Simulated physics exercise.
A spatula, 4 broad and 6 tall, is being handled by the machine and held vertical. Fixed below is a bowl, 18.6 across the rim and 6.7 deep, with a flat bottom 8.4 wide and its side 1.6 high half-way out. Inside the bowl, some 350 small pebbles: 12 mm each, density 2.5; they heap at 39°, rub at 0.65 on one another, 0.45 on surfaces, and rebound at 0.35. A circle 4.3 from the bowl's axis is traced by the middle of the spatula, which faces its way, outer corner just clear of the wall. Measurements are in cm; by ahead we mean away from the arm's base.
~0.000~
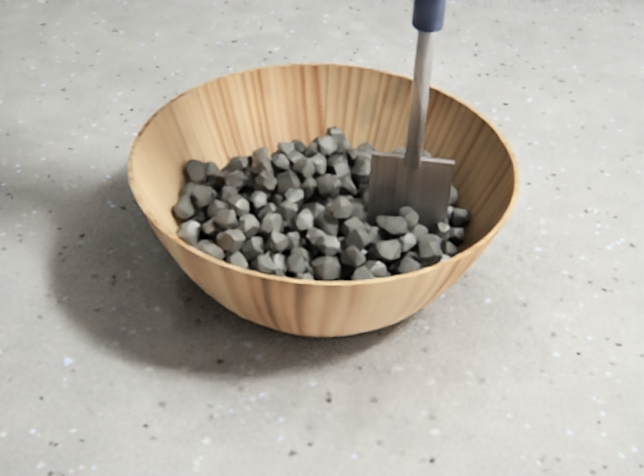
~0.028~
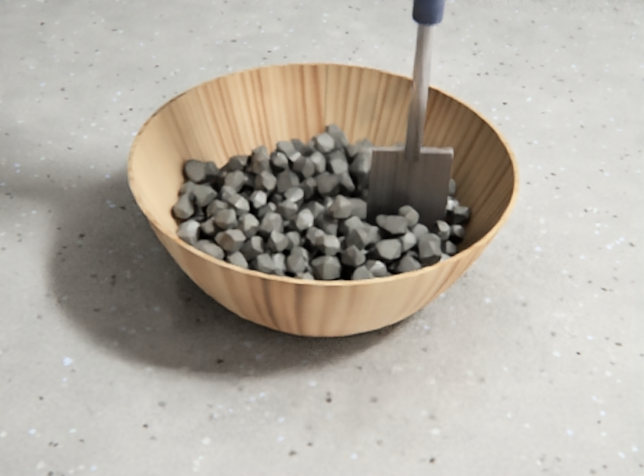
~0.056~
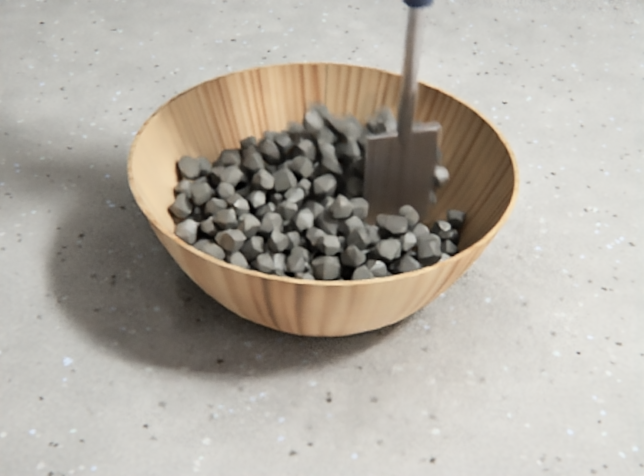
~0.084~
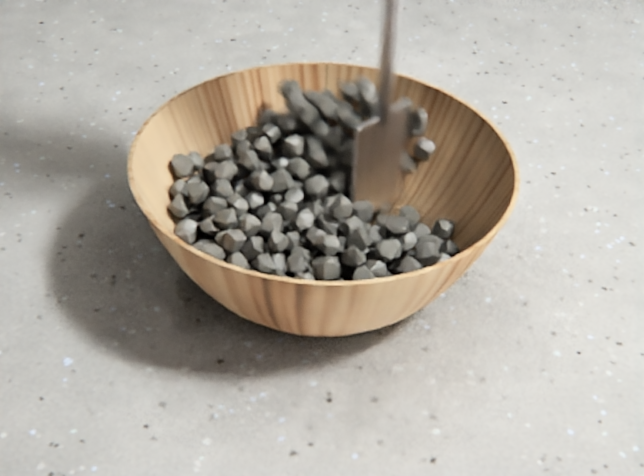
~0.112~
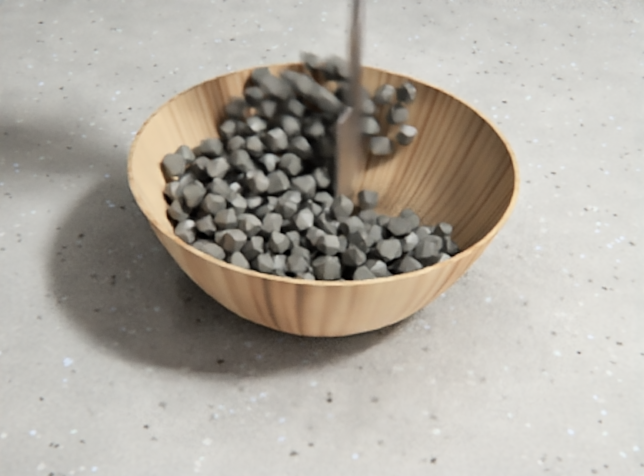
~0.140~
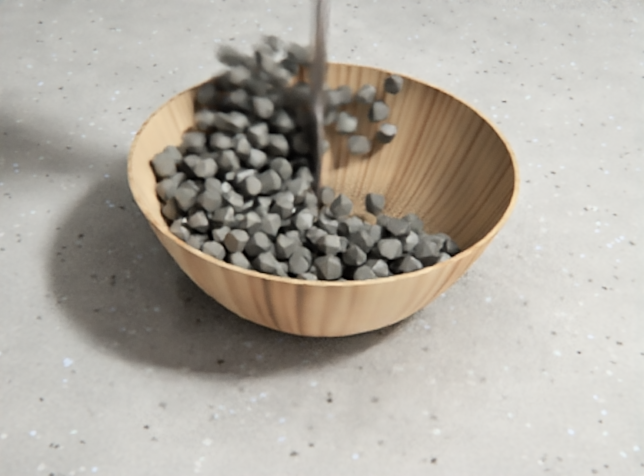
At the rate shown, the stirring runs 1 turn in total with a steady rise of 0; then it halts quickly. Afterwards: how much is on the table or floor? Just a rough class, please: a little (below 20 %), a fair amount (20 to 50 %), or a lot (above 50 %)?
A fair amount.
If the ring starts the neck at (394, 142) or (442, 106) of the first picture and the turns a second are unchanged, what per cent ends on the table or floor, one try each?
I'd put it at around 10 and 25 percent.
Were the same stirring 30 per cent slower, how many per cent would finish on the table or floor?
Estimate: Near 20 in a hundred.
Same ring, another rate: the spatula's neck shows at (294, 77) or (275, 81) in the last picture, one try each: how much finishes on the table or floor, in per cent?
It comes to close to 40 per cent and close to 45 per cent.
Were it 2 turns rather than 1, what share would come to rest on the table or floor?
Roughly 45 percent would end up there.
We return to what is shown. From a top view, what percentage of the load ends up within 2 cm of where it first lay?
I'd put it at about 5 in a hundred.
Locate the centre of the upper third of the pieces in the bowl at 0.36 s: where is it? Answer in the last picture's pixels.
Near (413, 225).
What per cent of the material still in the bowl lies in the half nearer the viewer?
About 30 %.
After 0.25 s, 199° round, highest piece 10 above the table; 324 in the bowl, 2 on the table or floor, 28 in flight or on the tool.
After 0.36 s, 295° round, highest piece 10 above the table; 274 in the bowl, 33 on the table or floor, 47 in flight or on the tool.
After 0.62 s, 0° round, highest piece 8 above the table; 248 in the bowl, 106 on the table or floor.
After 1.32 s, 0° round, highest piece 8 above the table; 248 in the bowl, 106 on the table or floor.
In the end, 248 in the bowl, 106 on the table or floor. That is 30 % on the table or floor.
